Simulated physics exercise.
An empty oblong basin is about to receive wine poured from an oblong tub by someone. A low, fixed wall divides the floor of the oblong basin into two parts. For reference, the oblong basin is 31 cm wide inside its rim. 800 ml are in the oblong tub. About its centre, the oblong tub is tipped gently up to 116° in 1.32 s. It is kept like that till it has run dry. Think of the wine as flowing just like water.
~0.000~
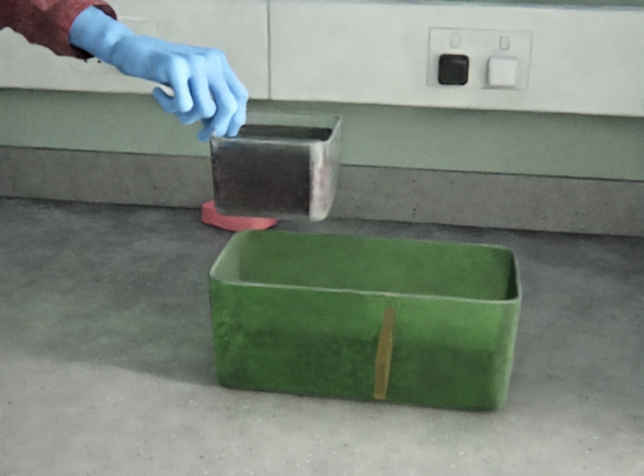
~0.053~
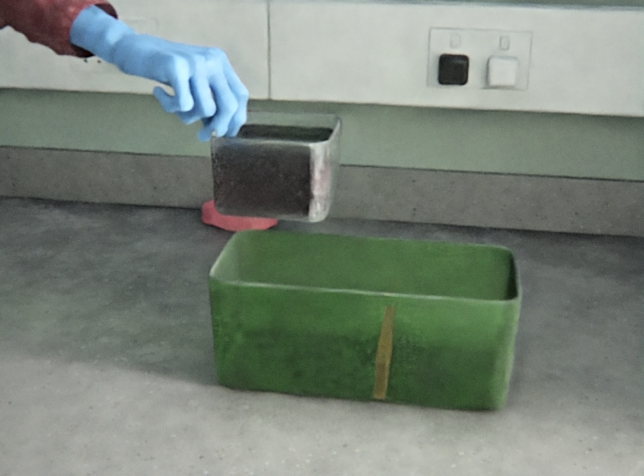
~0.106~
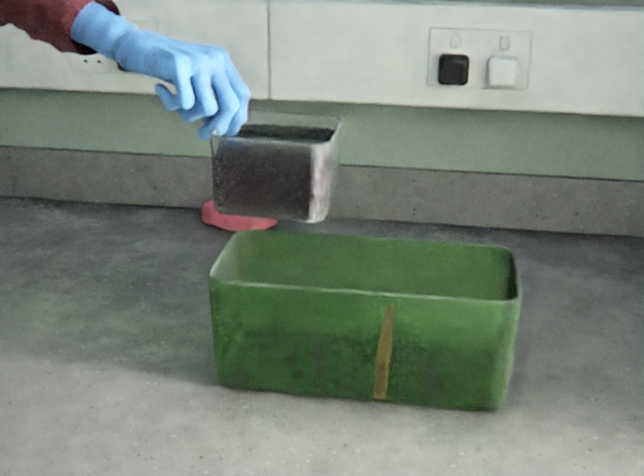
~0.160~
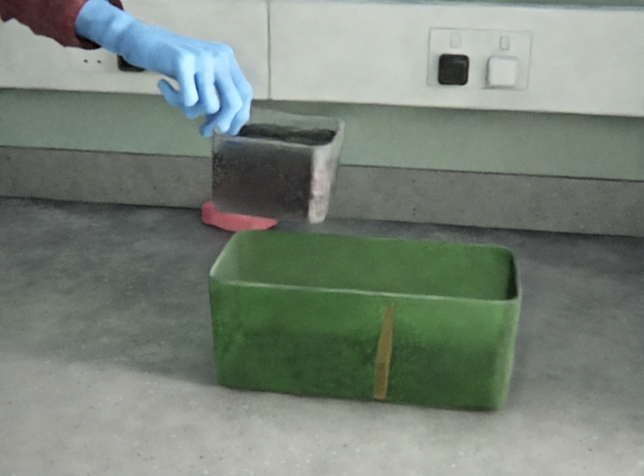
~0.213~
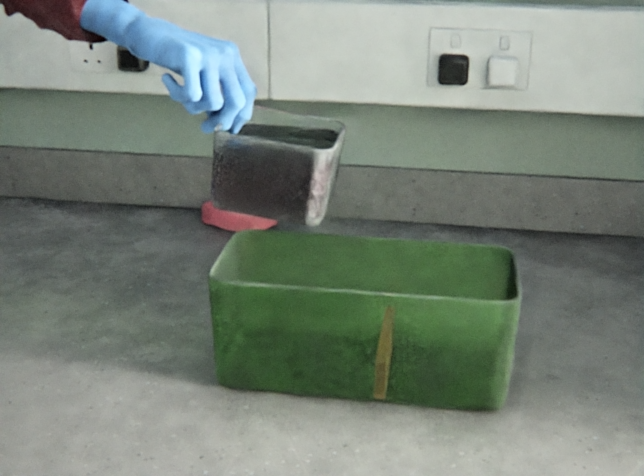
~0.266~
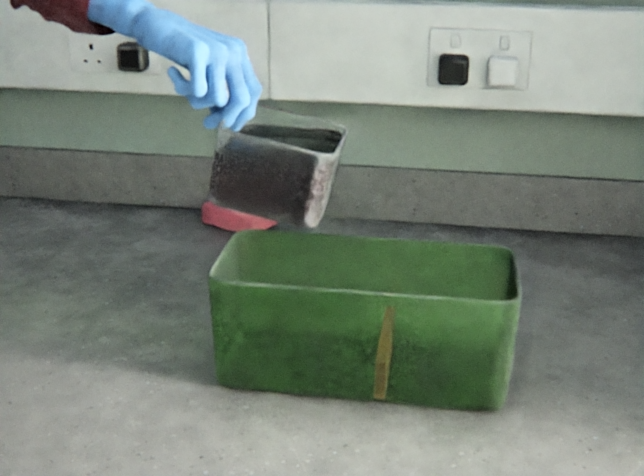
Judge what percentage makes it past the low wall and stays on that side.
Some 64 per cent makes it over and stays.
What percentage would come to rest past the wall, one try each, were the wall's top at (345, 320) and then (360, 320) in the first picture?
90 % and 80 %.
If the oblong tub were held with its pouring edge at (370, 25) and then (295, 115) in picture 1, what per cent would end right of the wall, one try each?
I'd expect close to 85 per cent and then close to 20 per cent.
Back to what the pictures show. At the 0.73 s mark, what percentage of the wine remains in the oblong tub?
Roughly 56 %.
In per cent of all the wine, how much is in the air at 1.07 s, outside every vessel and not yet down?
Something like 6 per cent of the total.
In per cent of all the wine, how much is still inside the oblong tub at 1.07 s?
Close to 9 in a hundred.
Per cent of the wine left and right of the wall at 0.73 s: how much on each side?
I'd say some 2 in a hundred on the left and 16 on the right.
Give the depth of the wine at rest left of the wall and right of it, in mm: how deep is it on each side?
12 mm left, 32 mm right.
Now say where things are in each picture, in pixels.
In the first picture, tilt 0°; pouring edge (335, 131); surface from (226, 134) to (334, 140); the oblong basin's rim runs from (223, 254) to (517, 275); the wall's top is at (386, 333).
In the second picture, tilt 0°; pouring edge (335, 132); surface from (226, 135) to (334, 141).
In the third picture, tilt 2°; pouring edge (336, 133); surface from (227, 134) to (335, 141).
In the fourth picture, tilt 4°; pouring edge (338, 135); surface from (229, 134) to (336, 141).
In the fifth picture, tilt 7°; pouring edge (339, 139); surface from (229, 134) to (337, 142).
In the sixth picture, tilt 11°; pouring edge (341, 143); surface from (230, 135) to (340, 142).
By 0.73 s the tilt is 68° and 57 per cent is still to pour, 2 is left of the wall and 16 right of it.
By 1.07 s the tilt is 106° and 9 per cent is still to pour, 21 is left of the wall and 65 right of it.
By 1.43 s the tilt is 116° and 0 per cent is still to pour, 35 is left of the wall and 64 right of it.
By 1.82 s the tilt is 116° and 0 per cent is still to pour, 35 is left of the wall and 64 right of it.
At rest 35 per cent lies left of the wall, 64 right of it and 1 outside.
